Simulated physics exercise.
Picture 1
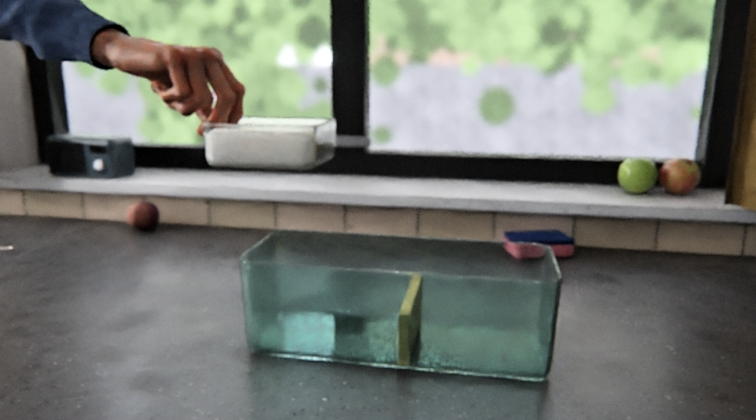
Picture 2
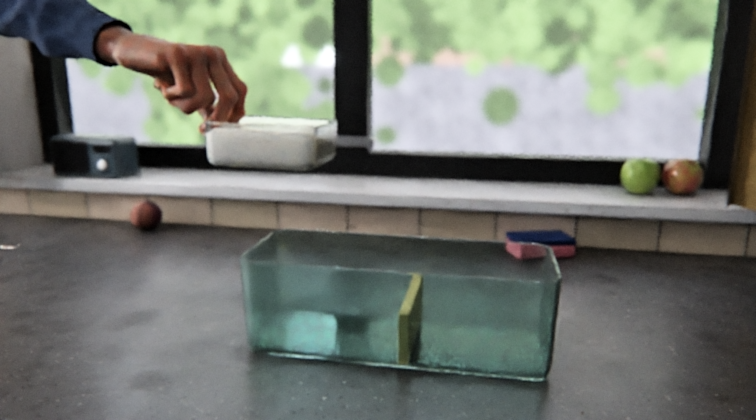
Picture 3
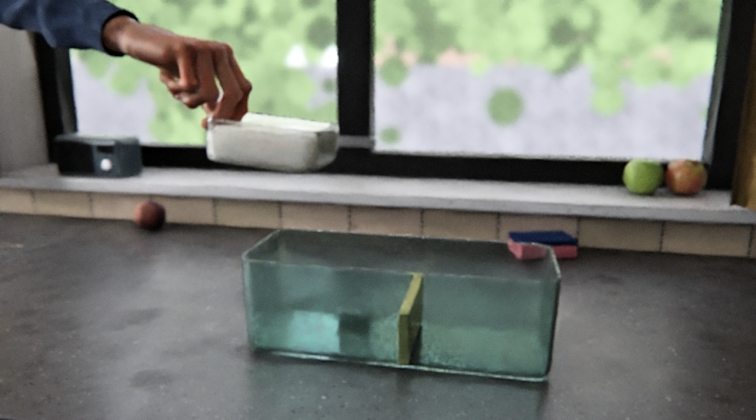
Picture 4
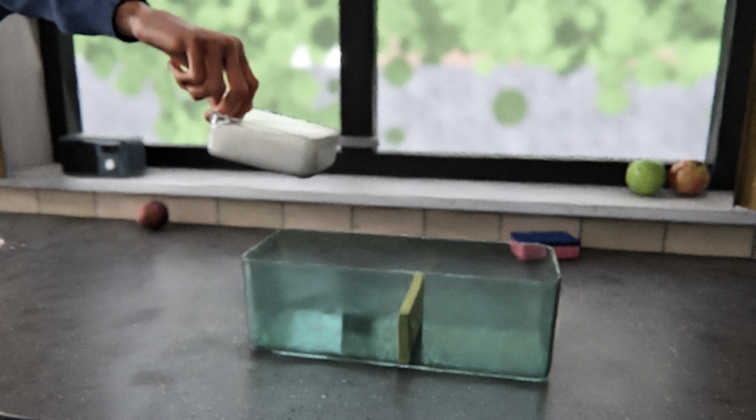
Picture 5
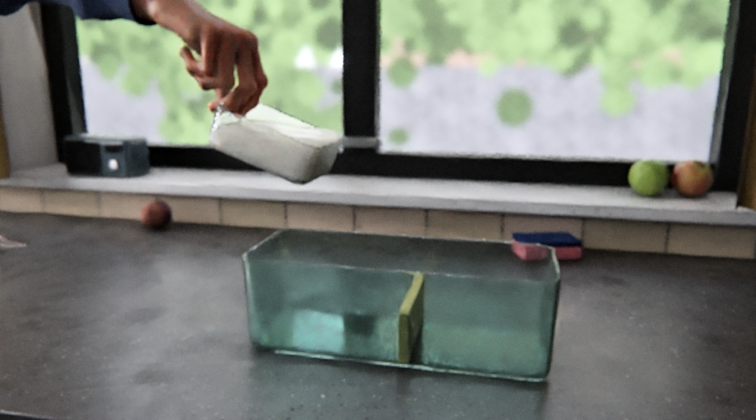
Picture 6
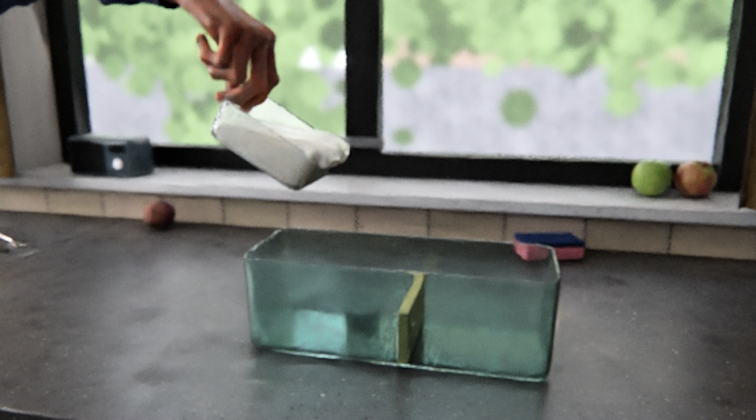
A hand gradually tilting a clear container of milk rightward above a long glass basin with a low dividing wall.
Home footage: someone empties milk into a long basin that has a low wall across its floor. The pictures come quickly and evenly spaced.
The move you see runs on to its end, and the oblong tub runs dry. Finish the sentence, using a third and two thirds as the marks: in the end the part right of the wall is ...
Less than a third of the whole.
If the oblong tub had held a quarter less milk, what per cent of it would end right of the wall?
About 5 in a hundred.
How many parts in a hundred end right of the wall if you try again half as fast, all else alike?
Some 0 per cent.
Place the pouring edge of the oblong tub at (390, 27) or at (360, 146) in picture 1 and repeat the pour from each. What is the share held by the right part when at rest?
The first start yields 75 per cent, the second 25 per cent.
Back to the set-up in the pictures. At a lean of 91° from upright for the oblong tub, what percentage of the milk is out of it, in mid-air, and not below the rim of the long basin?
Around 35 in a hundred, more or less.
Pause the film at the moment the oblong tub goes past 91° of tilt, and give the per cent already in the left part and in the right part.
About 55 per cent left, 0 per cent right.
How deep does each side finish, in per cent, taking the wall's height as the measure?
About 30 left, about 0 right.
A moment on, the oblong tub is tipped on its side and 8 per cent is still to pour, 56 is left of the wall and 0 right of it.
Next, the oblong tub is tipped right over and 2 per cent is still to pour, 89 is left of the wall and 2 right of it.
Then the oblong tub is tipped right over and 0 per cent is still to pour, 93 is left of the wall and 2 right of it.
Later the oblong tub is tipped right over and 0 per cent is still to pour, 93 is left of the wall and 2 right of it.
At rest 93 per cent lies left of the wall, 2 right of it and 5 outside.
